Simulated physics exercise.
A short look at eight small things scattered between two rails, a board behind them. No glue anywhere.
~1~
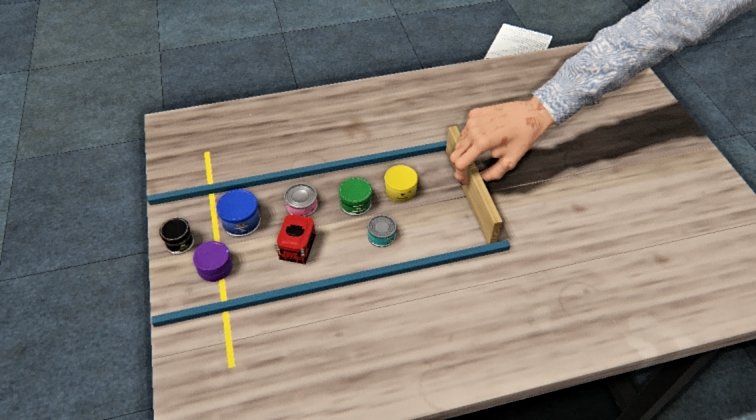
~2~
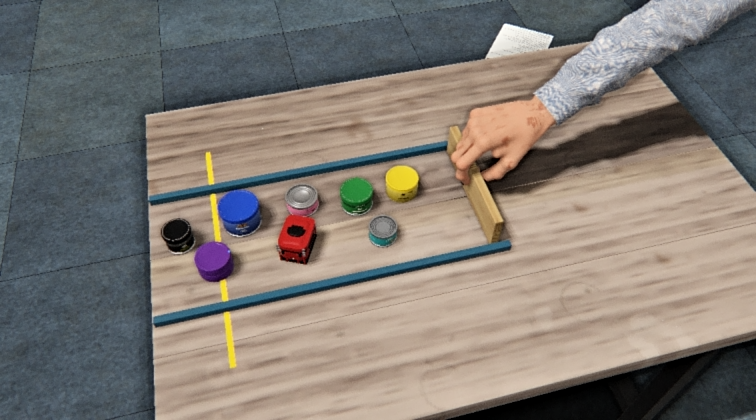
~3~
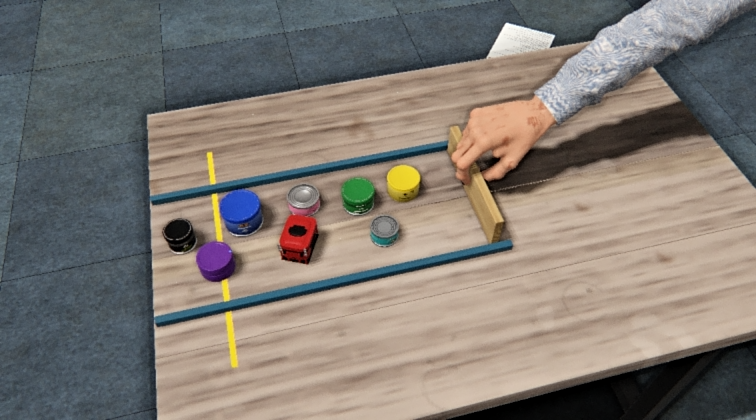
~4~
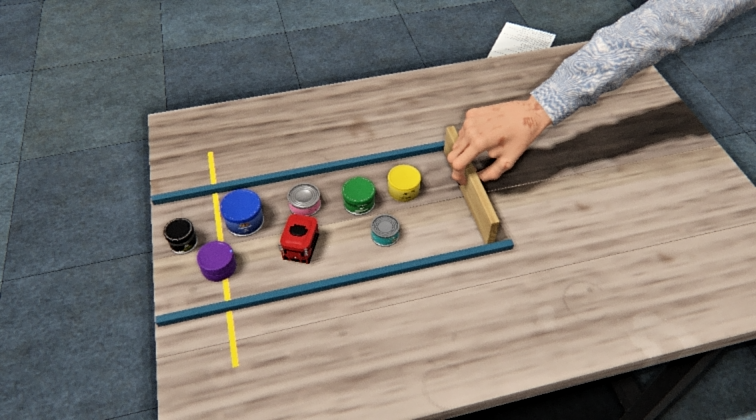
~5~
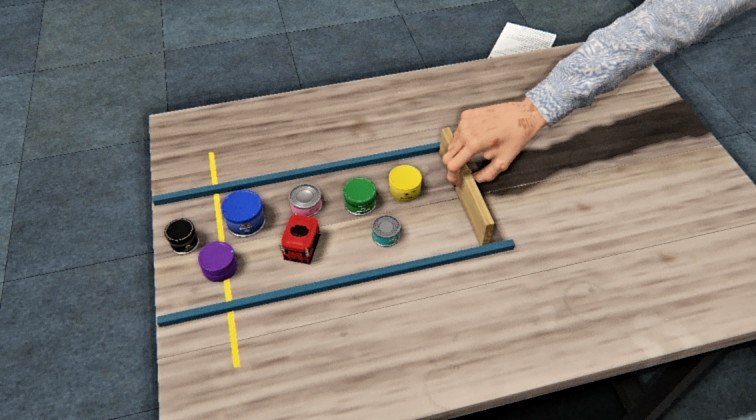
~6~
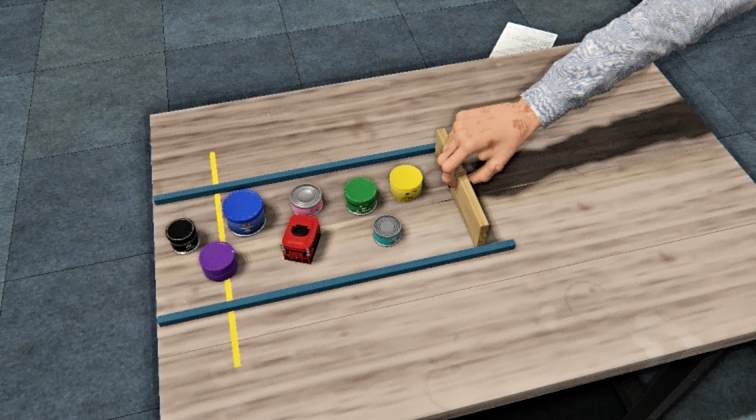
The clip opens on eight small containers scattered between two blue rails on a wooden tabletop, with yellow tape crossing near the left end and a hand holding a wooden board at the right. The hand stays still at first, then slides the board slightly left, while the containers stay in place.
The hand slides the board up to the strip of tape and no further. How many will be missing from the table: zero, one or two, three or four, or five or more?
As it turns out, the number that fall off is one or two.
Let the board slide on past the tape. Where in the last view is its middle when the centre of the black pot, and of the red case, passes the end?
Near (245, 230) and (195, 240).
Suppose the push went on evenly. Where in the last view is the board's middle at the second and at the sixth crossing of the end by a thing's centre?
First at (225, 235), next at (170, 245).
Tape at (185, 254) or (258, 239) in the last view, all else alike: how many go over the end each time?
It would be 5 and 0.
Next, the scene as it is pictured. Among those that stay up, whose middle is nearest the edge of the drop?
The purple lid.
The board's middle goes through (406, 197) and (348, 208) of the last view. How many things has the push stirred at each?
By then 2, and 5.
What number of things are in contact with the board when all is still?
It touches 3.
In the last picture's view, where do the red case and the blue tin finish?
Near (182, 288) and (164, 231).
Soon after, none off yet; black pot at rest near (183, 236); purple lid at rest near (219, 261); blue tin at rest near (245, 213).
After that, none off yet; black pot displaced a little near (169, 240); purple lid displaced about its own width near (192, 260); blue tin displaced about its own width near (202, 225).
In the end, the number that fall off is one or two; gone, black pot.
